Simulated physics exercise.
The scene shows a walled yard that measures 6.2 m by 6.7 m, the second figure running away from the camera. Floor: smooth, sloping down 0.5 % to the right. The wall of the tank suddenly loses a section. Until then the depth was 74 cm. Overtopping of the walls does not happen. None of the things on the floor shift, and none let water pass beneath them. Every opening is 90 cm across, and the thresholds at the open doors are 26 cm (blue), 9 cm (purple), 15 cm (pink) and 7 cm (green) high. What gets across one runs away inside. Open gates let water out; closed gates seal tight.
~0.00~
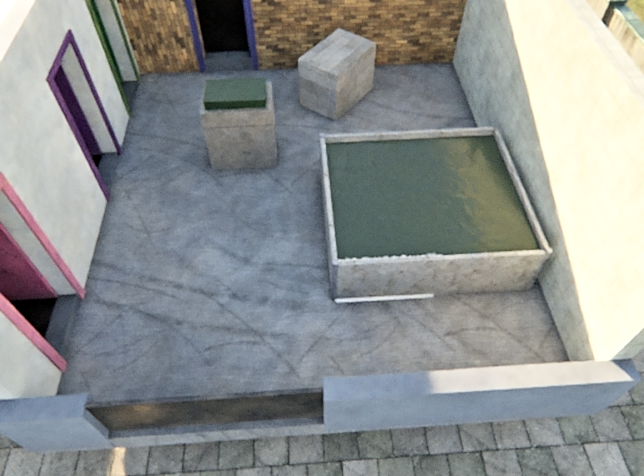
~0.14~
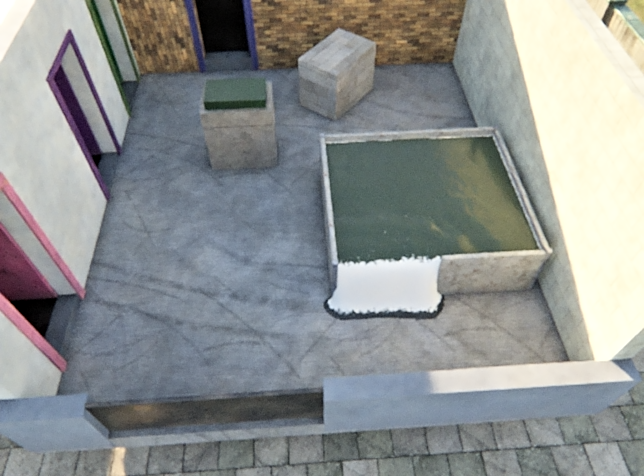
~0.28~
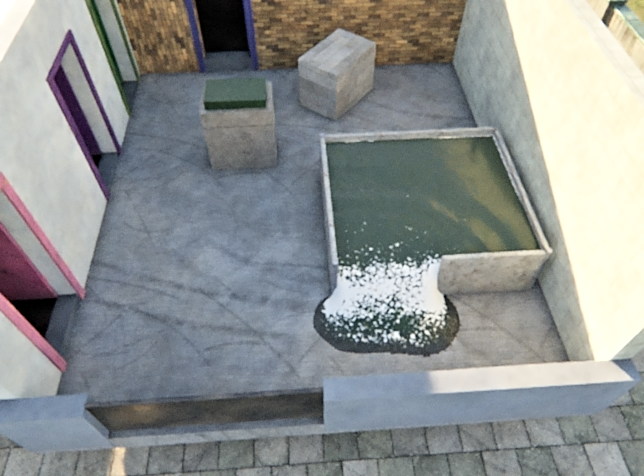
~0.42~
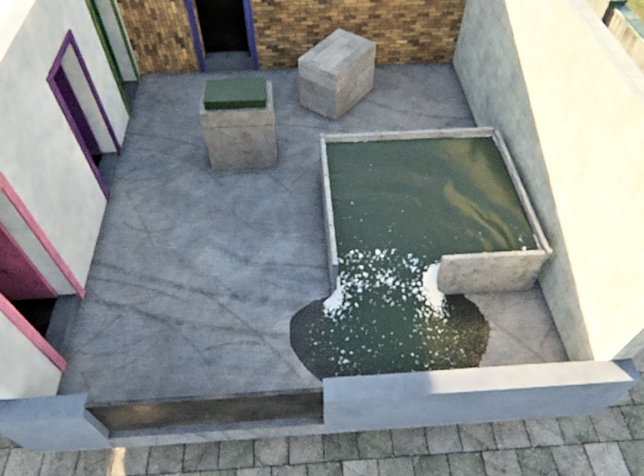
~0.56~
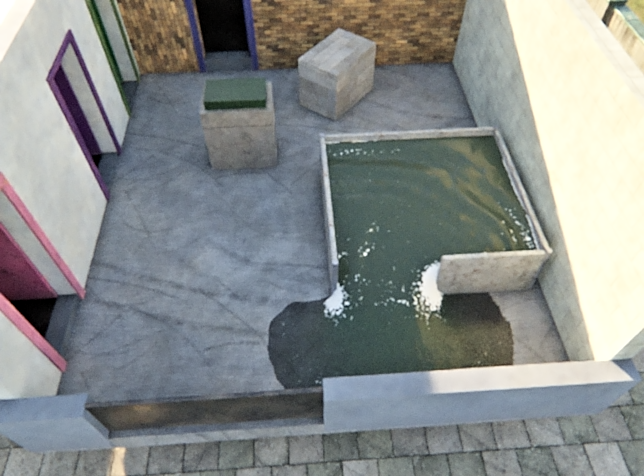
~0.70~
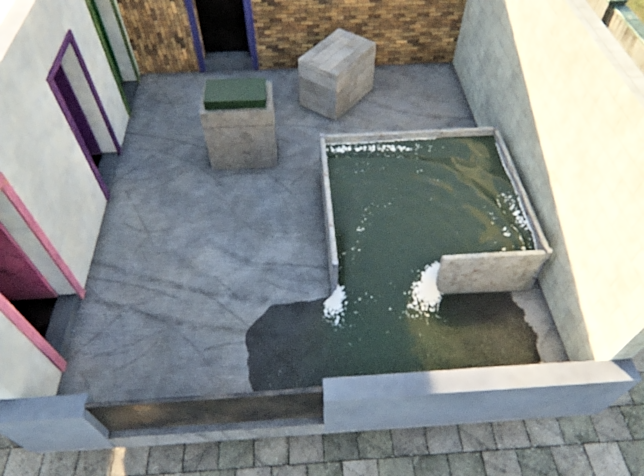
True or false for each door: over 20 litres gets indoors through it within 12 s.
Blue door - false, purple door - false, pink door - true, green door - true.
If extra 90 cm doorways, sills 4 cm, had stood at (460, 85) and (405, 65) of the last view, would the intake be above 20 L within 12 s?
Taking them in order, the first is too much and the second too much.
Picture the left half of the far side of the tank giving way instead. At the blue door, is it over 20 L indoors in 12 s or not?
Then: Blue short of it.
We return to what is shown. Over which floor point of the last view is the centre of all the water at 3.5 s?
Its balance point lies near (366, 273).
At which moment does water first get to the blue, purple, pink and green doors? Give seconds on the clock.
Blue = 4.5 s, purple = 3.0 s, pink = 1.8 s, green = 3.8 s.
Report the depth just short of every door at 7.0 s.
Measured in centimetres, the blue door gives 15, the purple door 7, the pink door 18 and the green door 13.
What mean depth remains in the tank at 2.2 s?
Mean depth: About 43 cm.
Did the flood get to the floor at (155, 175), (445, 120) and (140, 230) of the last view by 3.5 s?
First spot submerged, second submerged, third submerged.
After 1.4 s water covers 15 % of the floor and is deepest (56 cm) near (380, 384); blue door not reached, purple door not reached, pink door not reached, green door not reached.
After 2.2 s water covers 30 % of the floor and is deepest (49 cm) near (380, 384); blue door not reached, purple door not reached, pink door 28 cm at the sill, 6 L in, green door not reached.
After 3.5 s water covers 50 % of the floor and is deepest (39 cm) near (530, 296); blue door not reached, purple door 7 cm at the sill, 0 L in, pink door 28 cm at the sill, 89 L in, green door not reached.
After 7.0 s water covers 85 % of the floor and is deepest (23 cm) near (398, 398); blue door 15 cm at the sill, 0 L in, purple door 7 cm at the sill, 0 L in, pink door 18 cm at the sill, 188 L in, green door 13 cm at the sill, 14 L in.
After 12.0 s water covers 100 % of the floor and is deepest (17 cm) near (309, 85); blue door 13 cm at the sill, 0 L in, purple door 5 cm at the sill, 0 L in, pink door 12 cm at the sill, 195 L in, green door 13 cm at the sill, 130 L in.
